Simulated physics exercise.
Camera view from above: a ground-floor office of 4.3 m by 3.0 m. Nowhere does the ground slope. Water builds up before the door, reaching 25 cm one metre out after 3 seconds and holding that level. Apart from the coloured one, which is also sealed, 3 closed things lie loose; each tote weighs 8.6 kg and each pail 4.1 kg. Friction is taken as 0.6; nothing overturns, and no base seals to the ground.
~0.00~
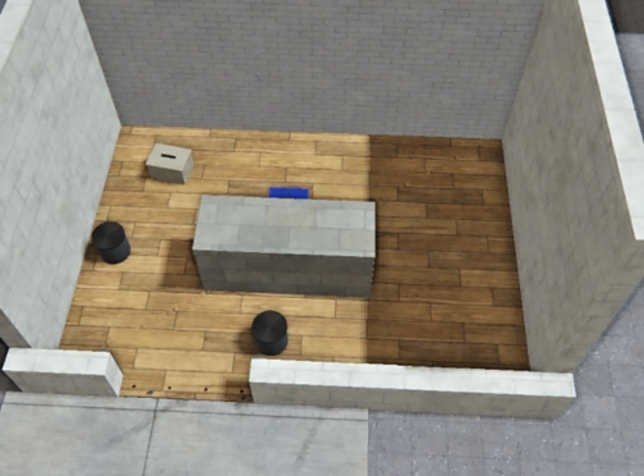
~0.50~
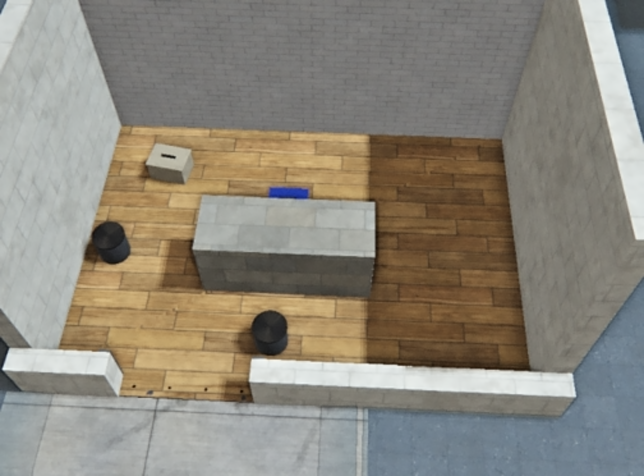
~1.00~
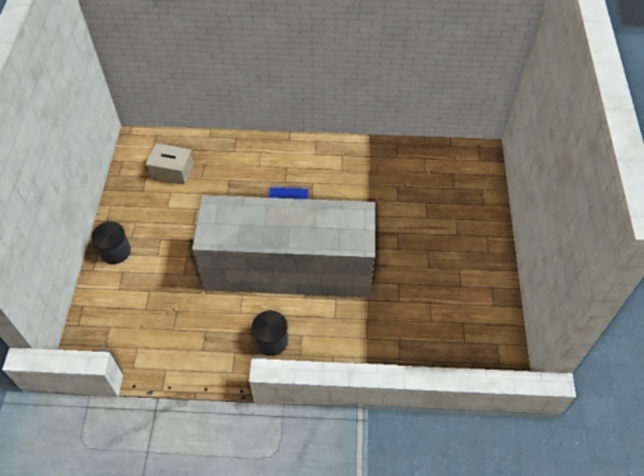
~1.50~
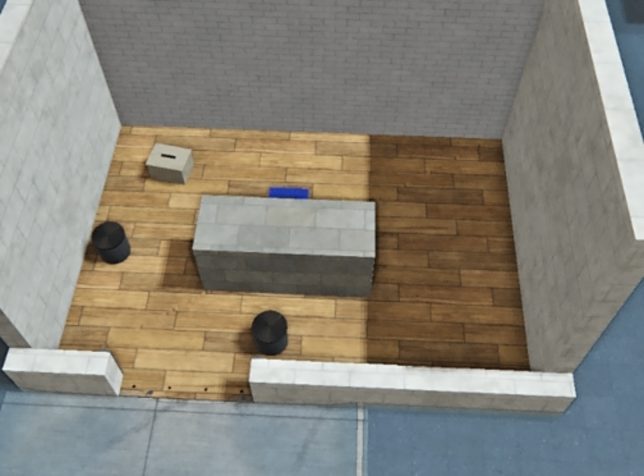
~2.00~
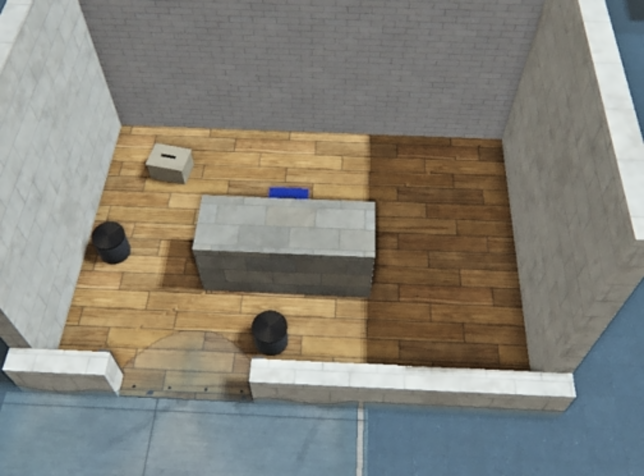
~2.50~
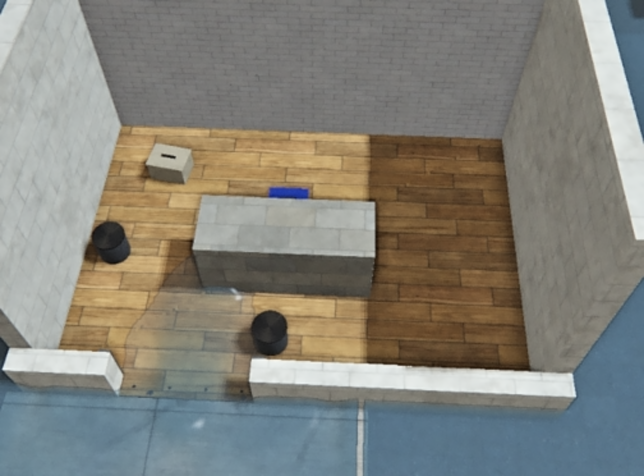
Water spreads over the ground outside, then creeps through the doorway across the wooden floor.
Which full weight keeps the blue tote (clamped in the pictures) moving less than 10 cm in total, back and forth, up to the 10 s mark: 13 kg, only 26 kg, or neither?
13 kg already does it.
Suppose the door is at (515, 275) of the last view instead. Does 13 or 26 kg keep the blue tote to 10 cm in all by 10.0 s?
That way, only the big mass suffices.
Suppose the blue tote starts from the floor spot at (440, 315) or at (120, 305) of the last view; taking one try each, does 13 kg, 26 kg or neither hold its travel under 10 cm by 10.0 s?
Going in order: Heavier weight required, heavier weight required.
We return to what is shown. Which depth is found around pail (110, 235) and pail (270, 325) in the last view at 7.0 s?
First roughly 5 cm, second roughly 5 cm.
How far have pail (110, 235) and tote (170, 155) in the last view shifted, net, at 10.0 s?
Net displacement, in order: 400 cm; 350 cm.
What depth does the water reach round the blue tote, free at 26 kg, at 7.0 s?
Depth: Approx. 3 cm.
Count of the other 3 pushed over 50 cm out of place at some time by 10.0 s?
Tally: 2.
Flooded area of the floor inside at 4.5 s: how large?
Wet: Near 7.0 m2.
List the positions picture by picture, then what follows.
The first frame shows the blue tote at (288, 200) rests on the ground; water covers 0.0 m2; 0 of 4 have shifted.
The second frame shows the blue tote at (288, 200), on the bottom; 0.0 m2 under water; 0 of 4 have shifted.
The third frame shows the blue tote at (288, 200) rests on the ground; 0.0 m2 under water; 0 of 4 have shifted.
The fourth frame shows the blue tote at (288, 200), on the bottom; 0.0 m2 under water; 0 of 4 have shifted.
The fifth frame shows the blue tote at (288, 200) rests on the ground; water covers 0.4 m2; 0 of 4 have shifted.
The sixth frame shows the blue tote at (288, 200) rests on the ground; water covers 1.1 m2; 0 of 4 have shifted.
After 3.5 s the blue tote would be 0 cm from its start with 13 kg and 0 cm from its start with 26 kg; 0 cm of water round it then.
After 4.5 s the blue tote would be 0 cm from its start with 13 kg and 0 cm from its start with 26 kg; 0 cm of water round it then.
After 7.0 s the blue tote would be 0 cm from its start with 13 kg and 0 cm from its start with 26 kg; 3 cm of water round it then.
After 10.0 s the blue tote would be 1 cm from its start with 13 kg and 0 cm from its start with 26 kg; 10 cm of water round it then.
